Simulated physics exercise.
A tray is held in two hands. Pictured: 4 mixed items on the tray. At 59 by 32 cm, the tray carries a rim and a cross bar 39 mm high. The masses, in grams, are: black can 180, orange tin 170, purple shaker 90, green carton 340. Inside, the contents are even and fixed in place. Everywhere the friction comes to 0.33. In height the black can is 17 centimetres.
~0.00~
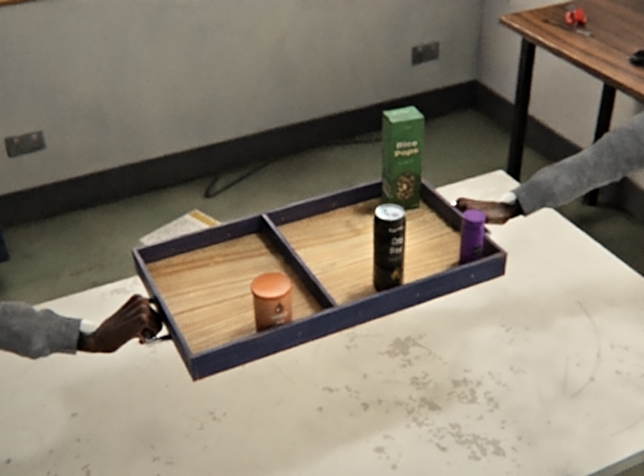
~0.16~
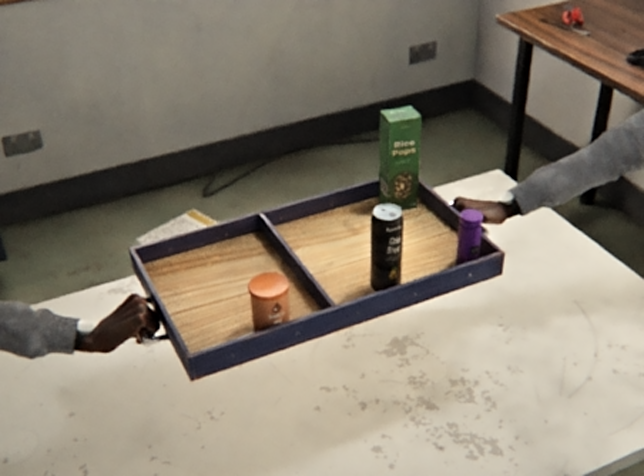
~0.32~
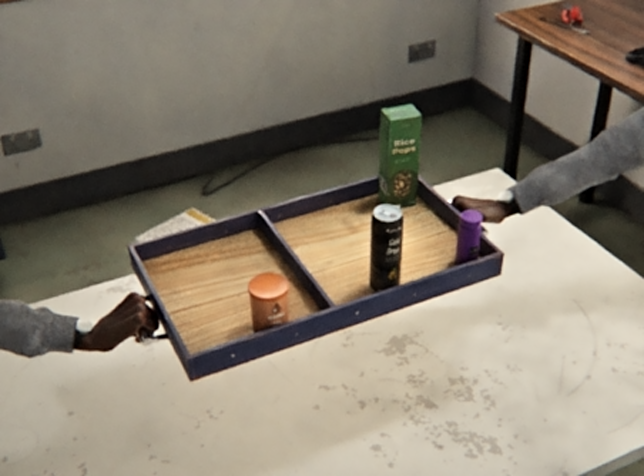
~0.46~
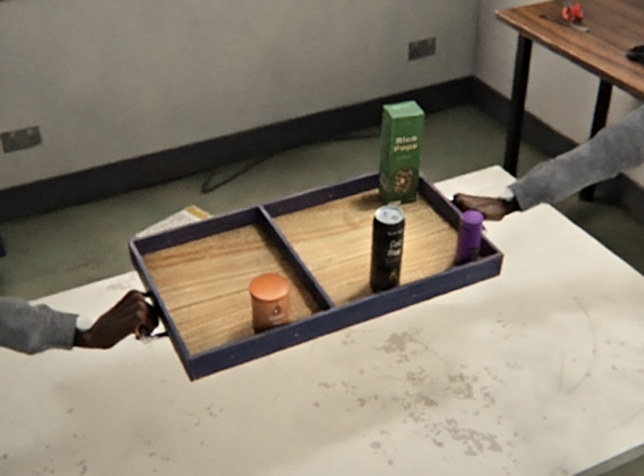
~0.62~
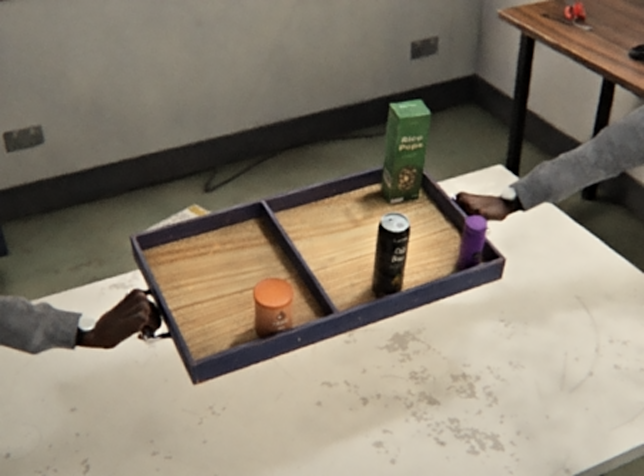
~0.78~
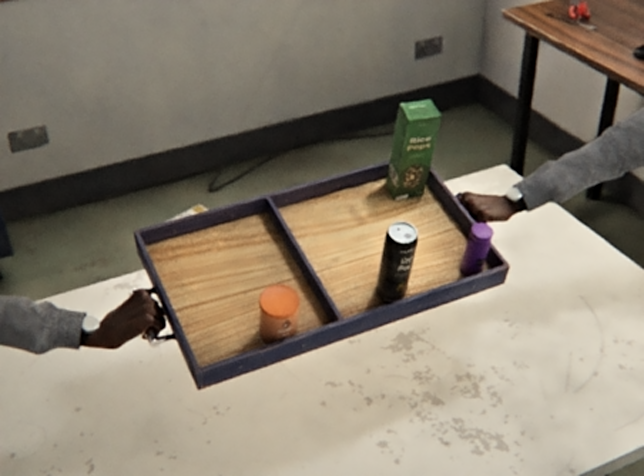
At first, two hands hold a level, divided wooden tray above a pale table, with an orange tin on the left and a black can, purple shaker and green carton on the right. Then the hands gradually tilt its near edge downward, and the items lean with it, keeping their places.
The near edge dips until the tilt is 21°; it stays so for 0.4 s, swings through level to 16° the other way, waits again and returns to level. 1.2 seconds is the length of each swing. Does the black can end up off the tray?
Yes.
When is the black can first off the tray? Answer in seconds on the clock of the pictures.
That first happens close to 1.4 seconds.
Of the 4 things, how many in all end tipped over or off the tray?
3.
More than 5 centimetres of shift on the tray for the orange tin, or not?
The orange tin remains in place.
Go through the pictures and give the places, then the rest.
Tray level; black can (389, 251); orange tin (273, 307), in the first picture.
Tray level; green carton (399, 160); orange tin (270, 307), in the second picture.
Tray at 1°, near edge down; purple shaker (469, 240); green carton (399, 158), in the third picture.
Tray at 4°, near edge down; orange tin (270, 308); purple shaker (469, 241), in the fourth picture.
Tray at 8°, near edge down; green carton (405, 153); orange tin (274, 312), in the fifth picture.
Tray at 13°, near edge down; black can (396, 264); purple shaker (477, 251), in the sixth picture.
Around 1.58 s, tray at 21°, near edge down; black can and purple shaker now off the tray; green carton on its side.
Around 2.38 s, tray at 2°, far edge down; green carton on its side.
Finally (4.9 s), off the tray, black can and purple shaker; on their side or leaning hard on the tray, green carton; the last one still in place (within 5 cm). In the last view, black can near (426, 431).
